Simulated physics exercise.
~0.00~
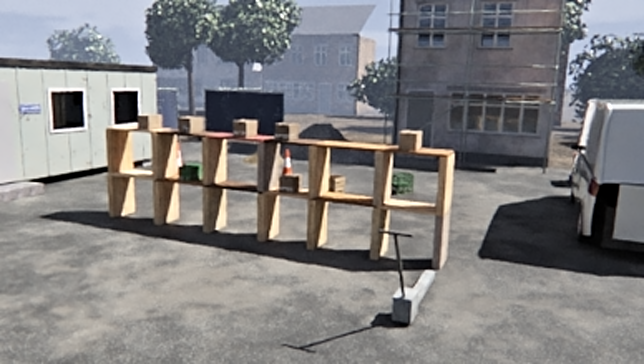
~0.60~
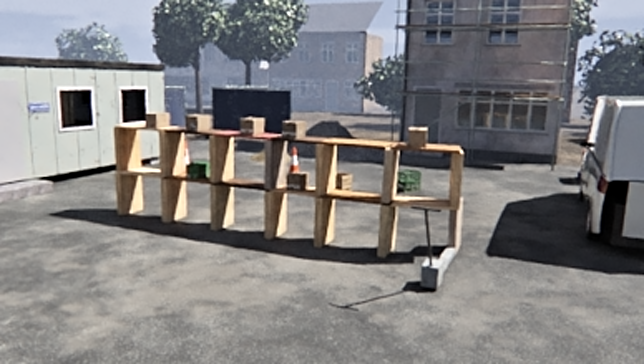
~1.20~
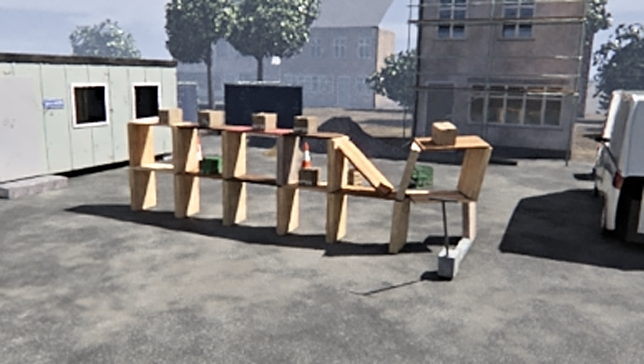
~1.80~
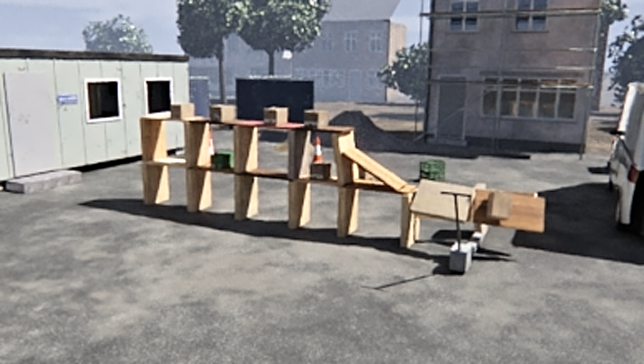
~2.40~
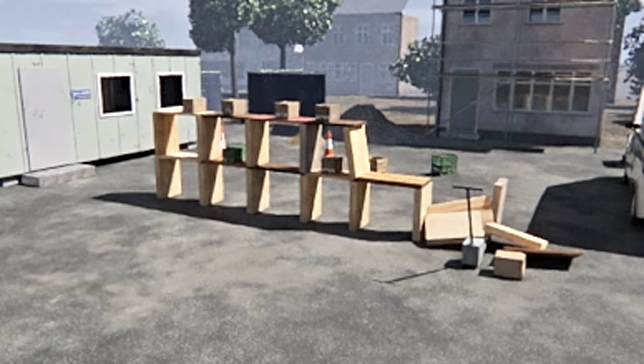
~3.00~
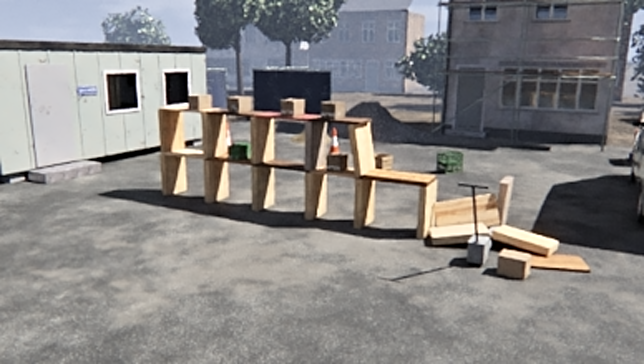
A long wooden shelf loses its right end as a jack pushes in, the rest standing.
